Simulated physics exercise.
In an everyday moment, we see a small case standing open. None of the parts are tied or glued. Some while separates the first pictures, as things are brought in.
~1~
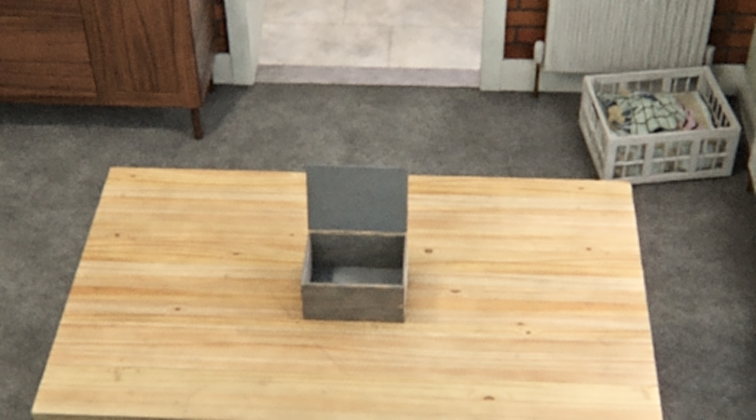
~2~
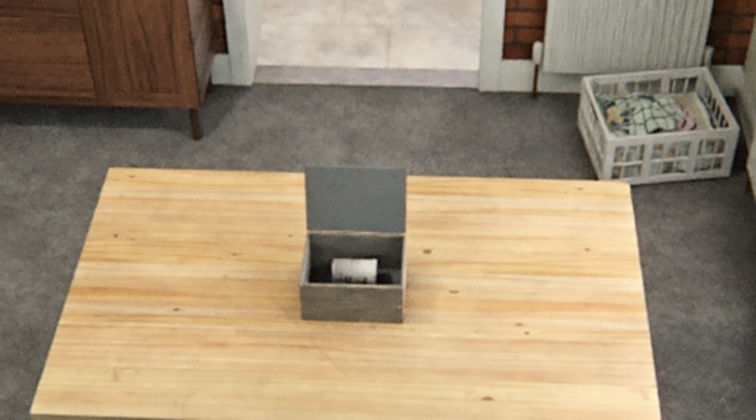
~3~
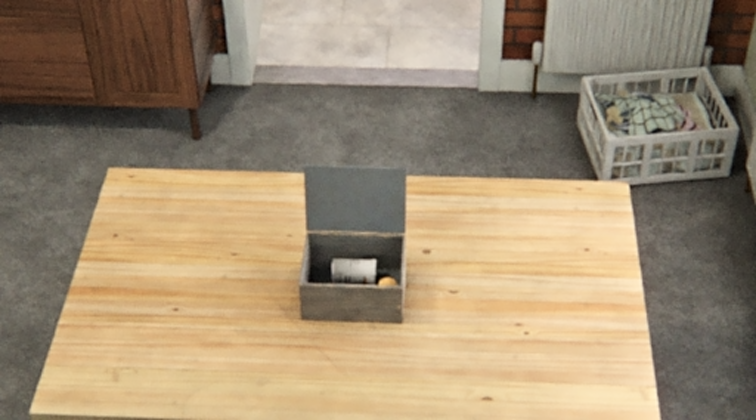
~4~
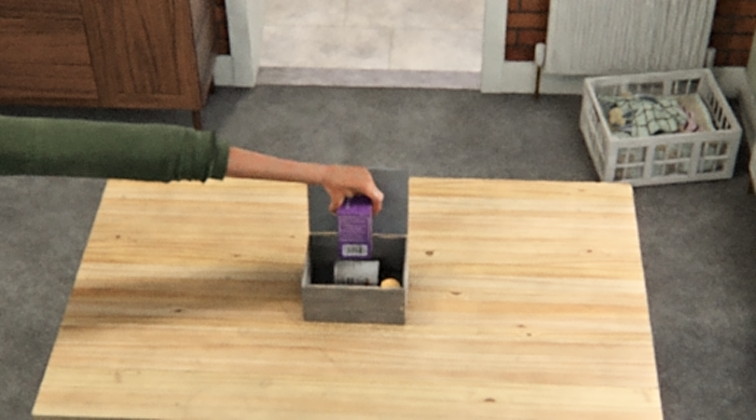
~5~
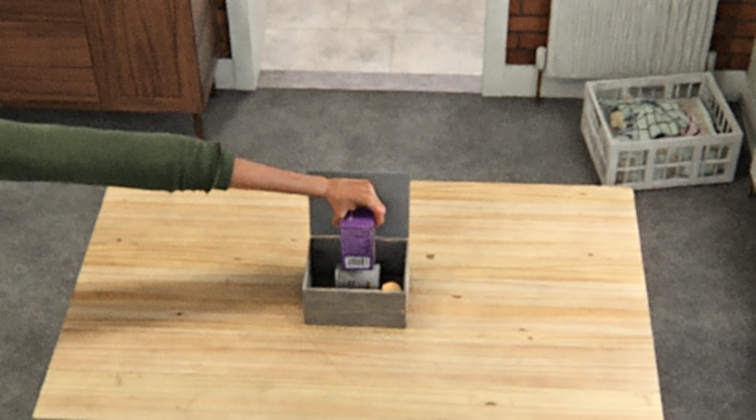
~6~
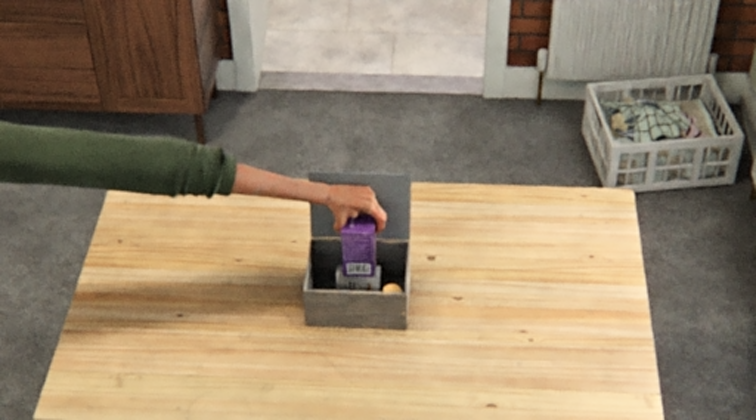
A hand in a green sleeve lowering a purple carton into an open grey box already holding a white tin and small orange object.
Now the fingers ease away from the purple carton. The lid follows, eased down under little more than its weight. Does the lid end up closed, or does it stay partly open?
The lid ends up partly open.
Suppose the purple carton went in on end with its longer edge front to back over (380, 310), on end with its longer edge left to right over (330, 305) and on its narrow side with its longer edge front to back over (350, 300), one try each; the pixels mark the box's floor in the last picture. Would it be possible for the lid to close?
Lid: First closed, second open, third open.
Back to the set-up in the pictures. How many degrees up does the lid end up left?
I'd put it at roughly 30°.
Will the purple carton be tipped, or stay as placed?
It tips.
Then, 1.70 s past the last view, lid 72° above the rim; purple carton rocked 4° from its first pose near (359, 251).
Then, 2.20 s past the last view, lid 40° above the rim; purple carton rocked 35° from its first pose near (357, 278); white tin displaced a little.
Finally, lid 28° above the rim; moved from the start, purple carton; the other 2 still in place. Final places as the last picture's camera would see them, purple carton near (357, 278).
